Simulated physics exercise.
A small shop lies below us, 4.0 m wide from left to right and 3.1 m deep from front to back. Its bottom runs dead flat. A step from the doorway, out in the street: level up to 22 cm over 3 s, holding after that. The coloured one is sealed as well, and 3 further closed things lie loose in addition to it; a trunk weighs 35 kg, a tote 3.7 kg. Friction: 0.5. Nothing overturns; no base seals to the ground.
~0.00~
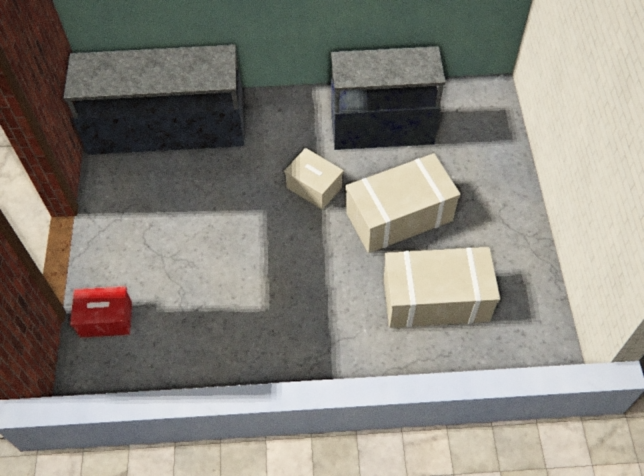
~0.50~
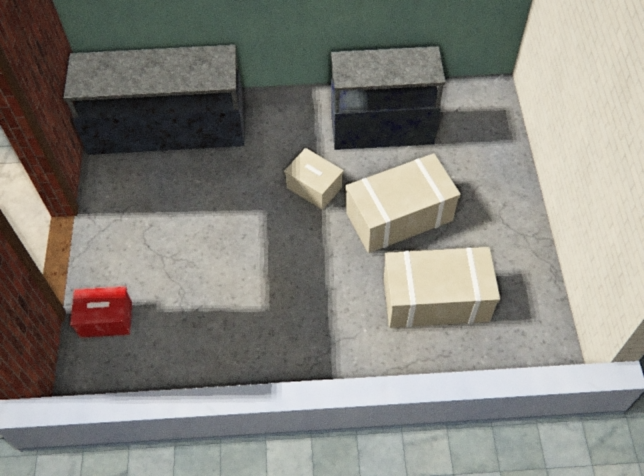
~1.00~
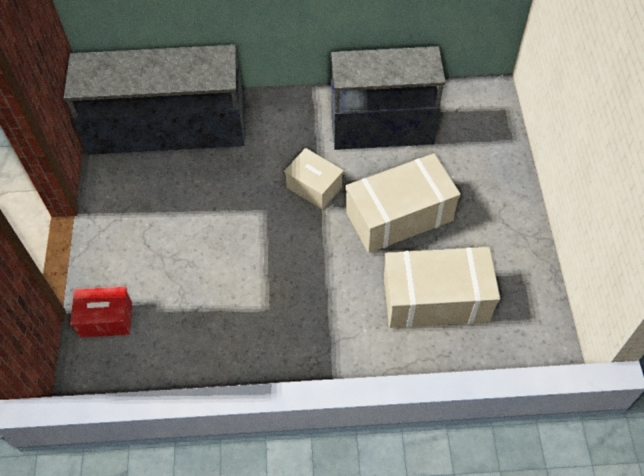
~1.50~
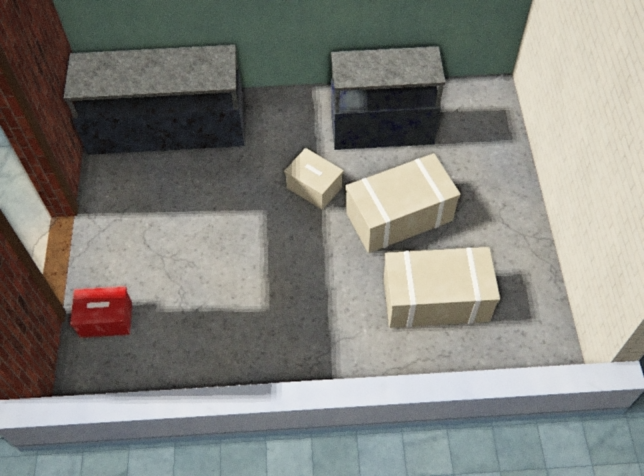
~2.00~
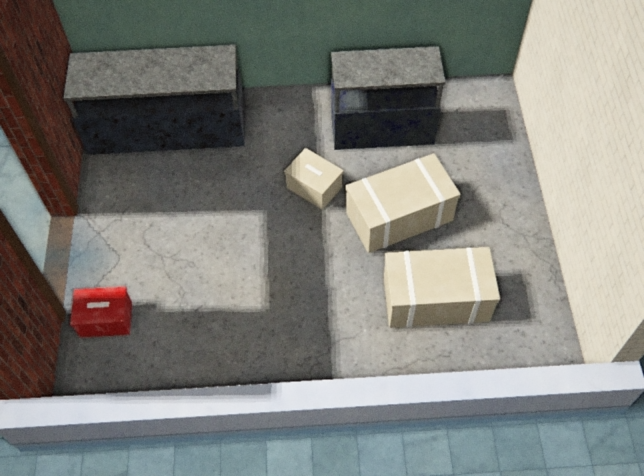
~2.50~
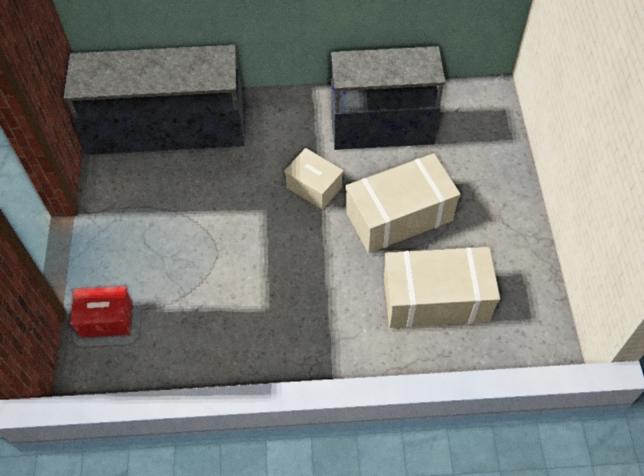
A small shop with a flat grey floor, a green back wall and a doorway on the left is seen from above by a still camera. Two dark counters stand at the back, three tan boxes lie right of centre, and a red tote sits by the doorway. Bluish water covers the paving outside, then spreads thinly through the doorway across the sunlit floor, while the objects stay put.
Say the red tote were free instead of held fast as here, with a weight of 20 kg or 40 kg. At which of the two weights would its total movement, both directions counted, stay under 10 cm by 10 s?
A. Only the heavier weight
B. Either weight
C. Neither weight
B.
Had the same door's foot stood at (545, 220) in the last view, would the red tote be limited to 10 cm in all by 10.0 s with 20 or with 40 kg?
The light one suffices.
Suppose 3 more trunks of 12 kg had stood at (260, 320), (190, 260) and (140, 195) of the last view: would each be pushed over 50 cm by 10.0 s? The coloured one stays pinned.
Taking them in order, the first is beyond the line, the second beyond the line and the third inside the line.
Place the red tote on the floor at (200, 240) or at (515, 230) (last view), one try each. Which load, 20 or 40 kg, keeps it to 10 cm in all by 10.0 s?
The first try gives success with both; the second gives success with both.
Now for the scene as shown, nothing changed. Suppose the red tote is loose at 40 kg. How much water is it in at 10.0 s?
About 9 cm.
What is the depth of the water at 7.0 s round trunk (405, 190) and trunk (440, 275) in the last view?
About 8 and 6 cm.
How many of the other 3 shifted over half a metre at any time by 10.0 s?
I get 2.
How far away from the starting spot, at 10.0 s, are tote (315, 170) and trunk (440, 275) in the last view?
One is off by 200 cm, the other by 10 cm, in the order asked.
After 3.5 s the red tote would be 0 cm from its start with 20 kg and 0 cm from its start with 40 kg; 5 cm of water round it then.
After 4.5 s the red tote would be 0 cm from its start with 20 kg and 0 cm from its start with 40 kg; 5 cm of water round it then.
After 7.0 s the red tote would be 0 cm from its start with 20 kg and 0 cm from its start with 40 kg; 6 cm of water round it then.
After 10.0 s the red tote would be 0 cm from its start with 20 kg and 0 cm from its start with 40 kg; 9 cm of water round it then.
